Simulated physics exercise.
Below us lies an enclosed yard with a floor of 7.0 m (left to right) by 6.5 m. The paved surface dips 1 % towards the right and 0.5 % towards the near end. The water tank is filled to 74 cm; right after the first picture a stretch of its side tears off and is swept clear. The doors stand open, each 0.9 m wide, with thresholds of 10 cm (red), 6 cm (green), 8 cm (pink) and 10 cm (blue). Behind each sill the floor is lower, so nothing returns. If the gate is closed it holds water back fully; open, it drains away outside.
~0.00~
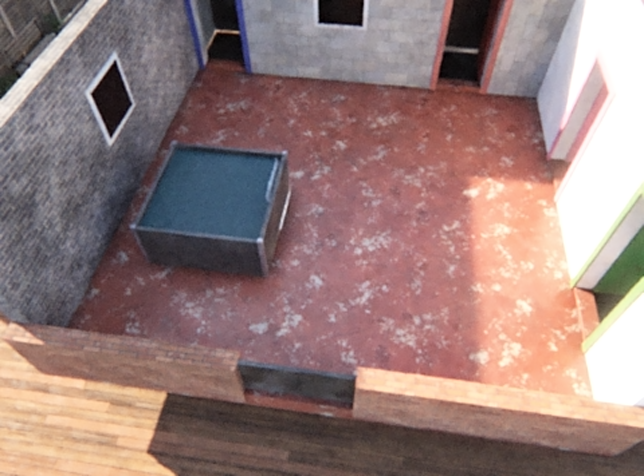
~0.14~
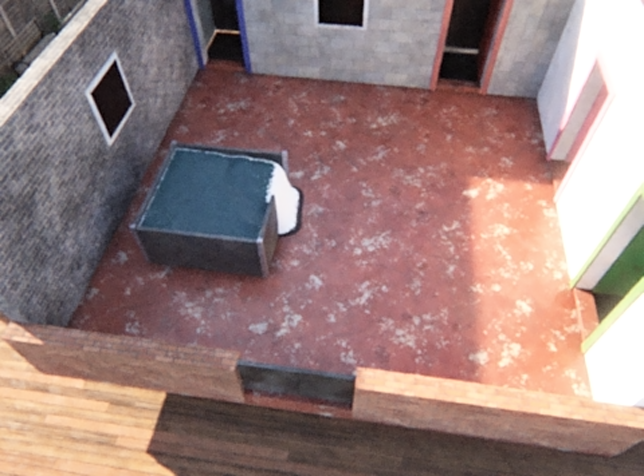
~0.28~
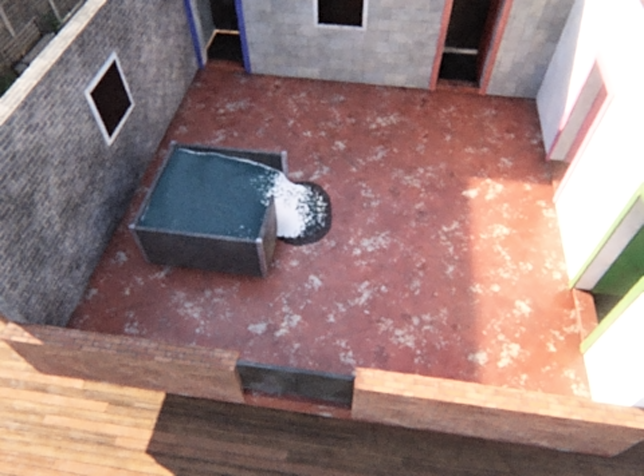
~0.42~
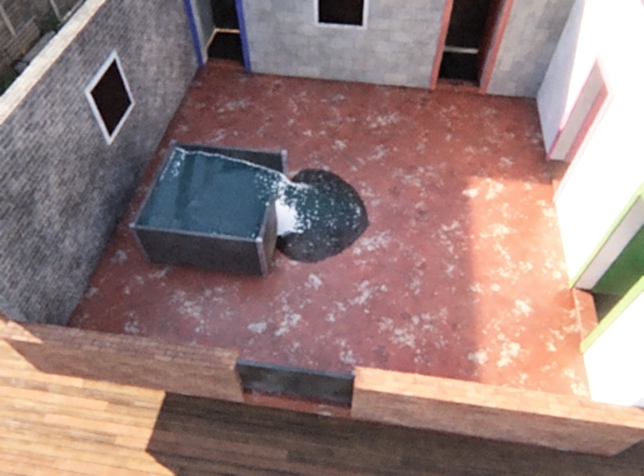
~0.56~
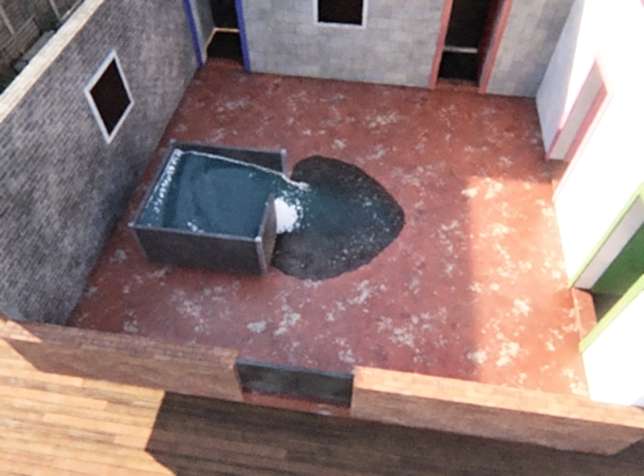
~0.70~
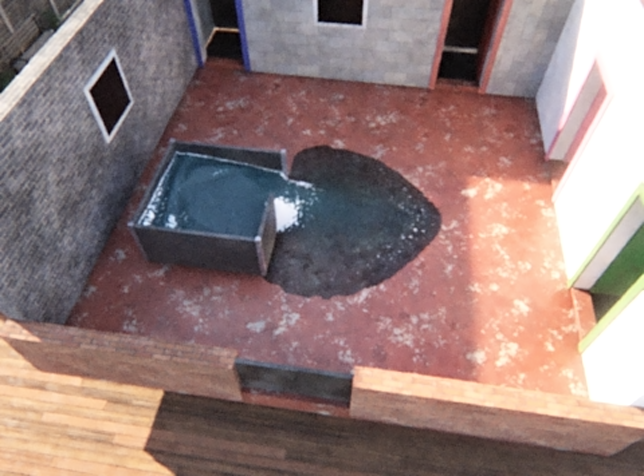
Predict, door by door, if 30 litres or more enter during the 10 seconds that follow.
Within that time: At the red door it keeps below the limit; at the green door it exceeds the limit; at the pink door it goes over the limit; at the blue door it keeps below the limit.
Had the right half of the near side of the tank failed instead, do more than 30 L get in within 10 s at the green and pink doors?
Against that limit: Green past it, pink not over.
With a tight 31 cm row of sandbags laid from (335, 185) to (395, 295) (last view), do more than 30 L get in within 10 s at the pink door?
Against that limit: Pink not over.
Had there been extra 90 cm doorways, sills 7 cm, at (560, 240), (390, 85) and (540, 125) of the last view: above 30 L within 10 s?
In that order: Over, below, above.
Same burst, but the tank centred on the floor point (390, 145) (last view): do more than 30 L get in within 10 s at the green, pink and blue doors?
Against that limit: Green not over, pink past it, blue below.
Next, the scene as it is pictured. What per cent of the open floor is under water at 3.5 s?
Some 50 per cent of it.
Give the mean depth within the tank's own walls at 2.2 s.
Some 37 cm.
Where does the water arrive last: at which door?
It is the blue one.
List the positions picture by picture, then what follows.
Still water, 74 cm deep, in the water tank at (215, 192), in the first picture.
Water pours out at (280, 200) and has run 0.5 m, to (287, 233); typically 6 cm deep outside, 74 cm at the water tank's back, in the second picture.
The front is at (326, 226), 0.8 m from the gap at (279, 201); 0.7 m2 of floor is under water; 74 cm left at the back of the water tank, in the third picture.
Water pours out at (280, 200) and has run 1.3 m, to (359, 229); typically 7 cm deep outside, 72 cm at the water tank's back, in the fourth picture.
Water pours out at (279, 199) and has run 1.9 m, to (398, 213); typically 5 cm deep outside, 64 cm at the water tank's back, in the fifth picture.
The front is at (434, 214), 2.5 m from the gap at (278, 199); 5.1 m2 of floor is under water; 64 cm left at the back of the water tank, in the sixth picture.
After 1.4 s water covers 35 % of the floor and is deepest (34 cm) near (291, 209); red door not reached, green door not reached, pink door not reached, blue door not reached.
After 2.2 s water covers 50 % of the floor and is deepest (24 cm) near (291, 209); red door 2 cm at the sill, 0 L in, green door 16 cm at the sill, 11 L in, pink door 19 cm at the sill, 19 L in, blue door not reached.
After 3.5 s water covers 50 % of the floor and is deepest (22 cm) near (539, 122); red door 6 cm at the sill, 0 L in, green door 13 cm at the sill, 63 L in, pink door 14 cm at the sill, 70 L in, blue door not reached.
After 6.0 s water covers 55 % of the floor and is deepest (12 cm) near (595, 425); red door 9 cm at the sill, 1 L in, green door 10 cm at the sill, 104 L in, pink door 11 cm at the sill, 98 L in, blue door not reached.
After 10.0 s water covers 90 % of the floor and is deepest (12 cm) near (595, 425); red door 5 cm at the sill, 1 L in, green door 8 cm at the sill, 124 L in, pink door 8 cm at the sill, 108 L in, blue door 1 cm at the sill, 0 L in.
